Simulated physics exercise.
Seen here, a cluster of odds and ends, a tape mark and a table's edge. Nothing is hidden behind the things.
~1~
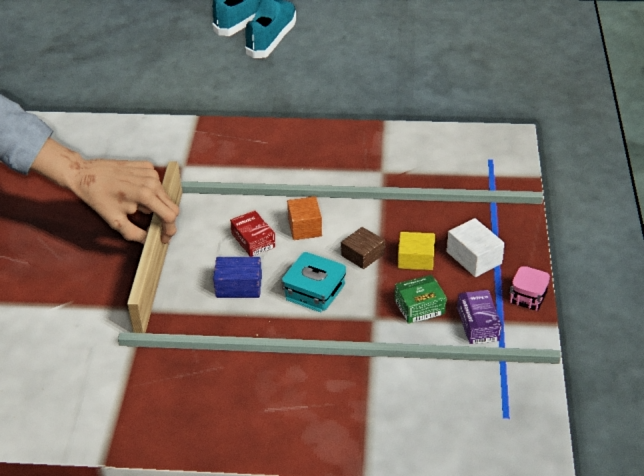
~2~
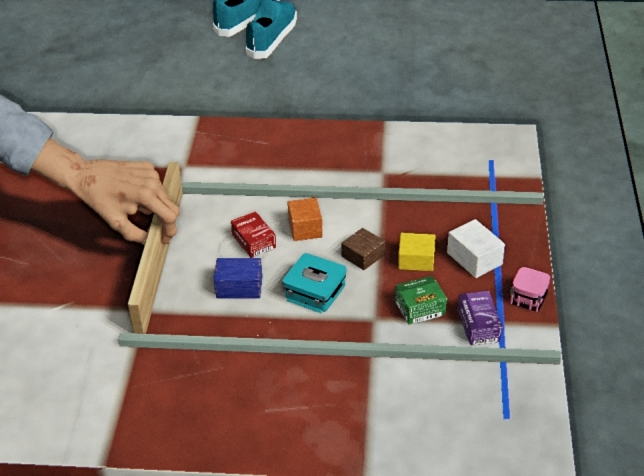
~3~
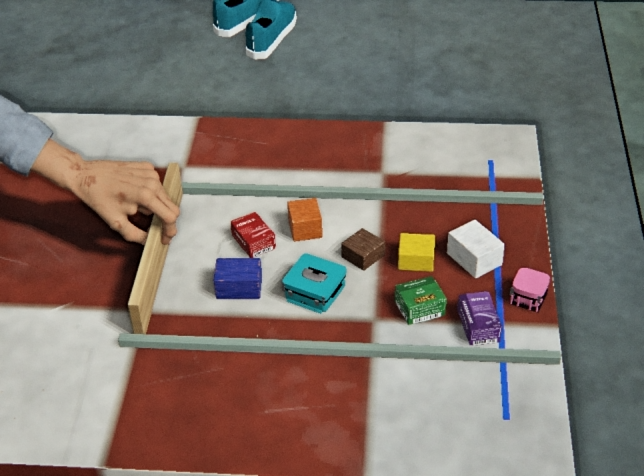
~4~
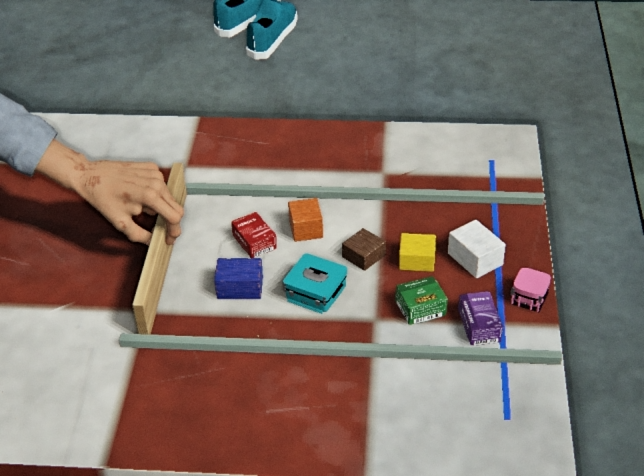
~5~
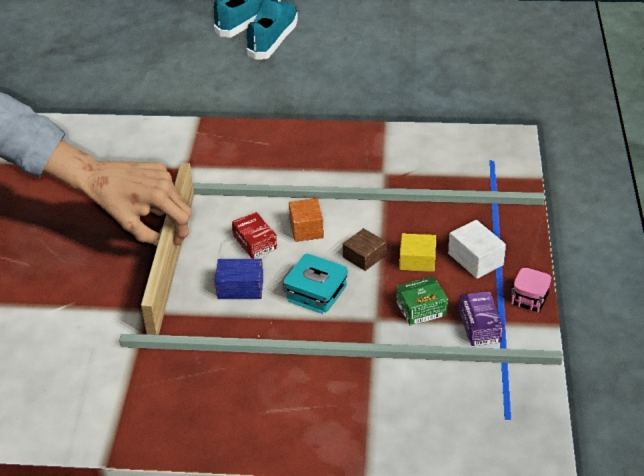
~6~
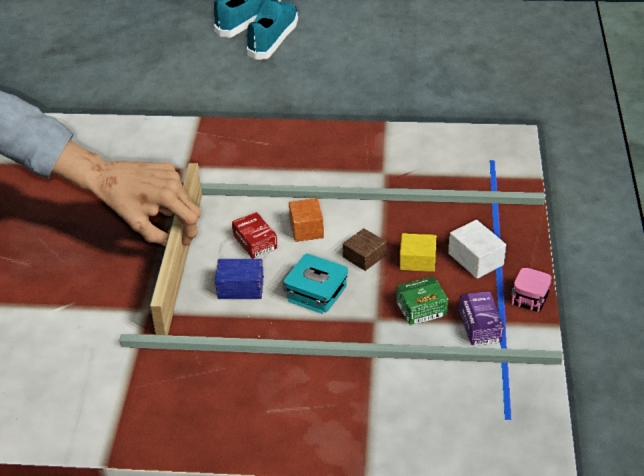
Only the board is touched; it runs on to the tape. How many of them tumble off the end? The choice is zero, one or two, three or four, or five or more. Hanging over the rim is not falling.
As it turns out, the number that fall off is five or more.
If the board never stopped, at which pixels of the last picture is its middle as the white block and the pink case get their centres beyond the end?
About (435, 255), and (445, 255) for the other.
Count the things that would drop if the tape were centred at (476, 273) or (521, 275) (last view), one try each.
The counts: 5 and 7.
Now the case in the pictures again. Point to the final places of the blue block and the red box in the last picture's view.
The blue block at (524, 290), the red box at (514, 252).
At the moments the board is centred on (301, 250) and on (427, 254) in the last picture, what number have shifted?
4 and 10.
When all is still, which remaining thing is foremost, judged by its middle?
Foremost is the brown block.
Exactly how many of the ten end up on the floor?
It comes to 6.
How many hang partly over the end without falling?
1 of them.
A little later, none off yet; pink case at rest near (531, 290); purple box at rest near (481, 318); white block at rest near (477, 249).
Next, none off yet; pink case at rest near (531, 290); purple box shifted a little near (507, 326); white block moving near (484, 248).
Later still, one off so far; pink case shifted about its own width near (554, 288); purple box on its side near (589, 382); white block shifted well along near (558, 249).
When it is over, the number that fall off is five or more; down, turquoise case, yellow block, green box, white block, purple box and pink case.
